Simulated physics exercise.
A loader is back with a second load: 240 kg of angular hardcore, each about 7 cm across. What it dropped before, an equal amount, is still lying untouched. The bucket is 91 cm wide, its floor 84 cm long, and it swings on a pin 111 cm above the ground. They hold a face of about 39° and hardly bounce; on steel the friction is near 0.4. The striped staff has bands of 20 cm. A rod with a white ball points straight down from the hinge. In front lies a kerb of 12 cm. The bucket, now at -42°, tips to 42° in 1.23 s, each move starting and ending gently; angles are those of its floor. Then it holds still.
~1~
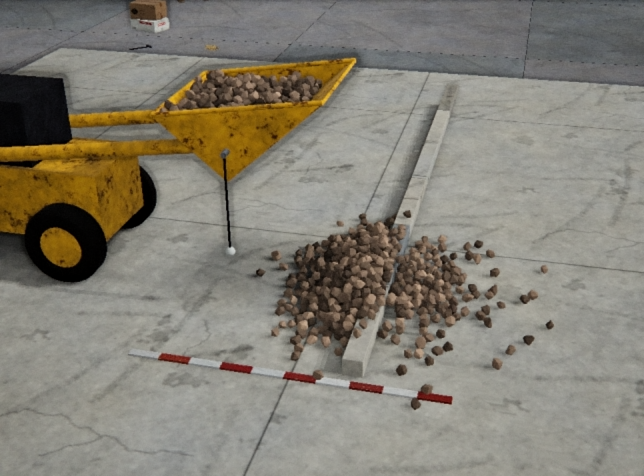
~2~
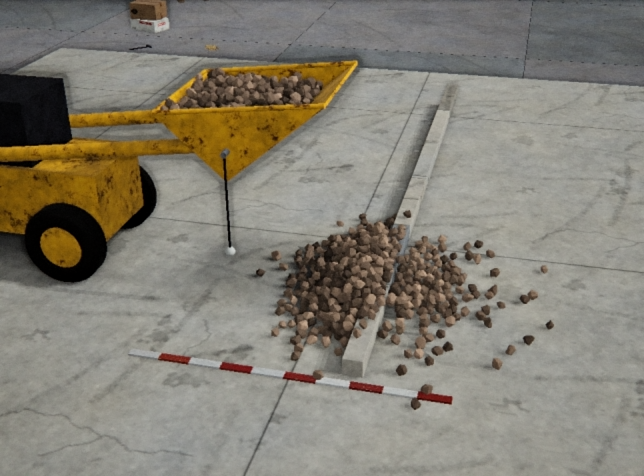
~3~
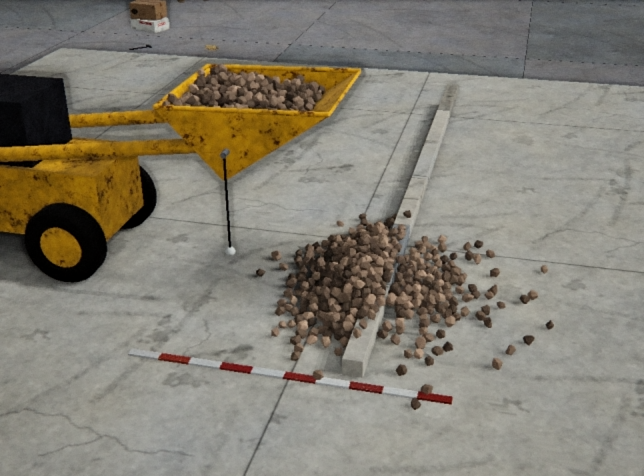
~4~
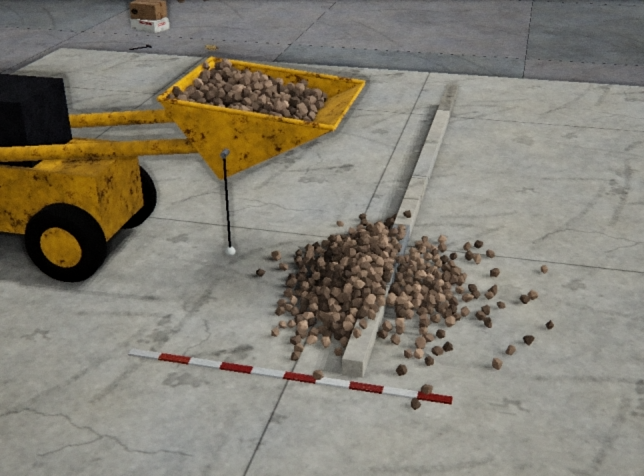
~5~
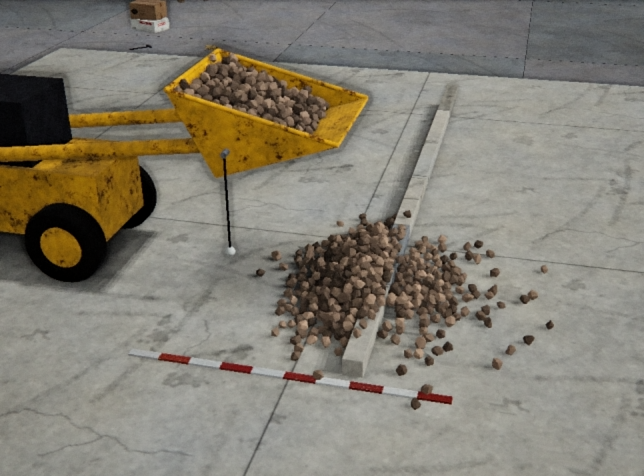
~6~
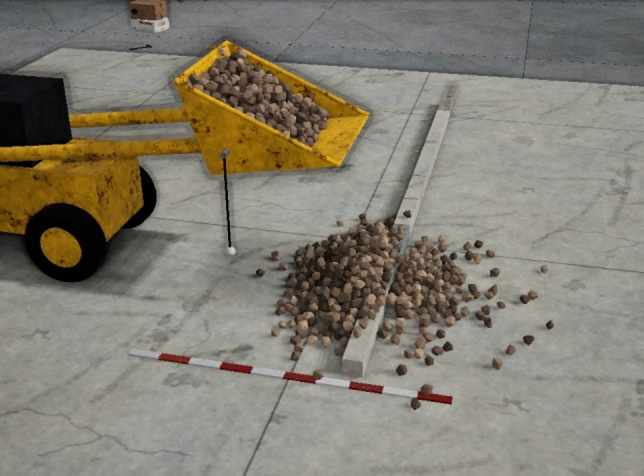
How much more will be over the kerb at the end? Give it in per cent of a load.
Some 24 per cent is added.
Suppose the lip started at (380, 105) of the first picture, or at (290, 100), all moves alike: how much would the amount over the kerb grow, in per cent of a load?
First some 90, then 0 per cent.
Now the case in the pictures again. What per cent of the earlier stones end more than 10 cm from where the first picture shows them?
Roughly 5 per cent of them.
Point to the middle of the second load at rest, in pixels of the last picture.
Their middle is at about (347, 264).
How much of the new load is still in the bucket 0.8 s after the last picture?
About 60 per cent.
Then, 0.4 s after the last picture the floor is at 29°; in per cent of one load, 100 in the bucket, 74 on this side of the kerb, 26 over the kerb; the foremost stones are at (524, 317).
Then, 0.8 s after the last picture the floor is at 42°; in per cent of one load, 61 in the bucket, 114 on this side of the kerb, 26 over the kerb; the foremost stones are at (524, 317).
Then, 1.2 s after the last picture the floor is at 42°; in per cent of one load, 12 in the bucket, 152 on this side of the kerb, 37 over the kerb; the foremost stones are at (524, 317).
Then, 3.6 s after the last picture the floor is at 42°; in per cent of one load, 0 in the bucket, 150 on this side of the kerb, 50 over the kerb; the foremost stones are at (528, 317). Net gain over the kerb, 24.
